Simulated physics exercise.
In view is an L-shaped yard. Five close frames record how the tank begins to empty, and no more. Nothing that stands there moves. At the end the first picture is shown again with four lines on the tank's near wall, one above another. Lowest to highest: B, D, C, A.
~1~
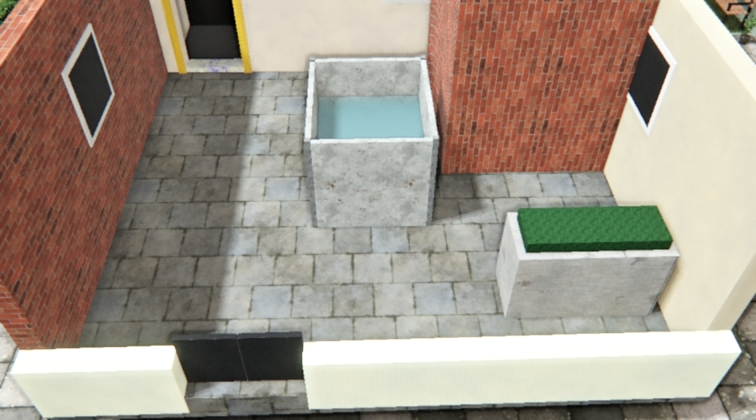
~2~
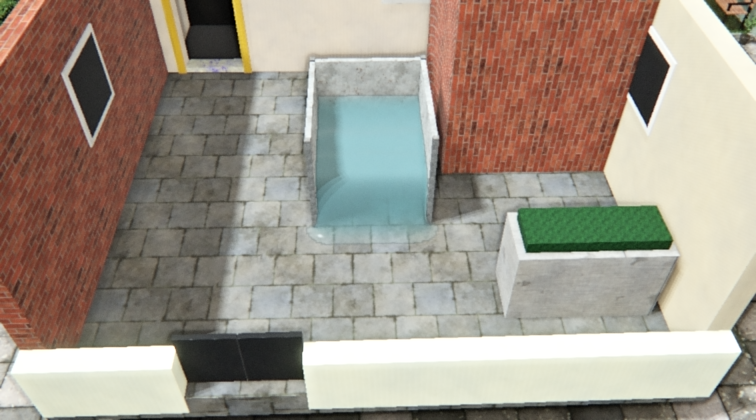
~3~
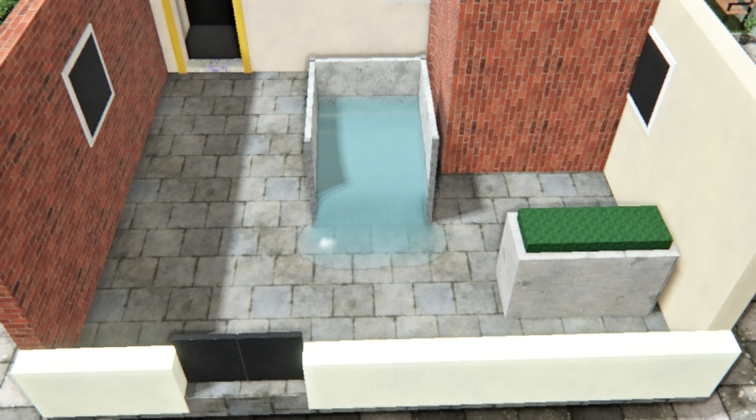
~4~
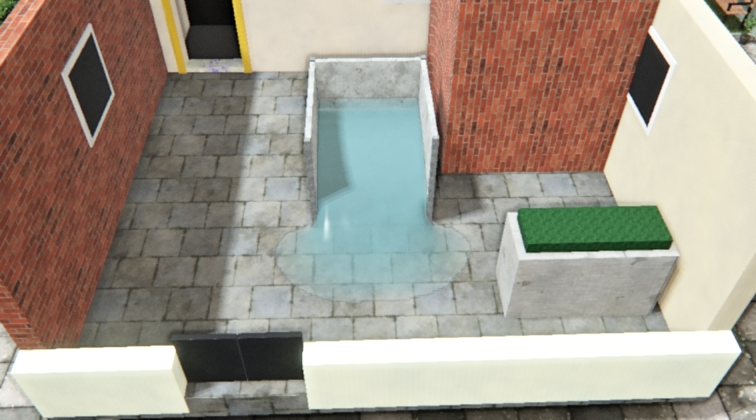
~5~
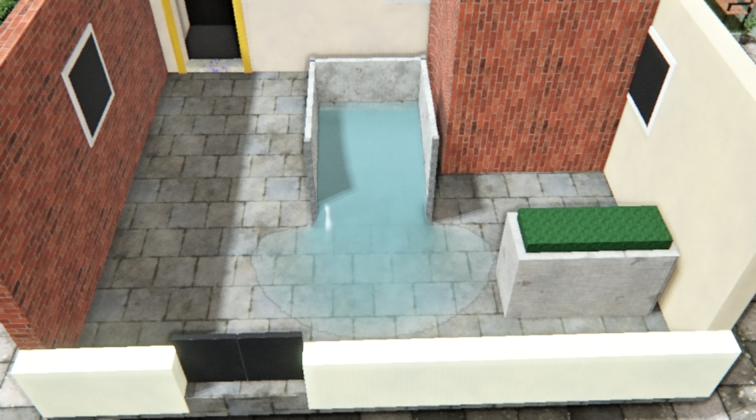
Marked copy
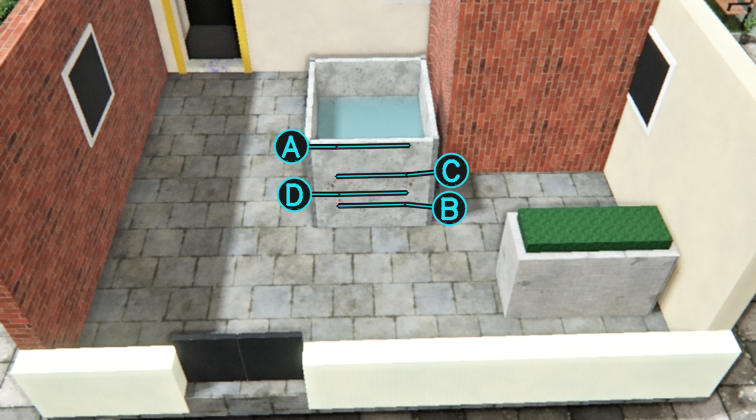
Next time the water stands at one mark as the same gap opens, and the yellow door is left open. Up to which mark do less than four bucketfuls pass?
C is the one.
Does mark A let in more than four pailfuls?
Yes, that goes wrong.
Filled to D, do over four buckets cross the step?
No.
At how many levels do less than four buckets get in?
Three of them.
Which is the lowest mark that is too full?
A it is.
In cyan, A at (372, 146); B at (372, 205); C at (372, 175); D at (372, 193); from the bottom up B, D, C, A.
If A is chosen, about 12 bucketfuls get in.
If B is chosen, nothing gets over.
If C is chosen, a bucket or two gets in.
If D is chosen, nothing gets over.
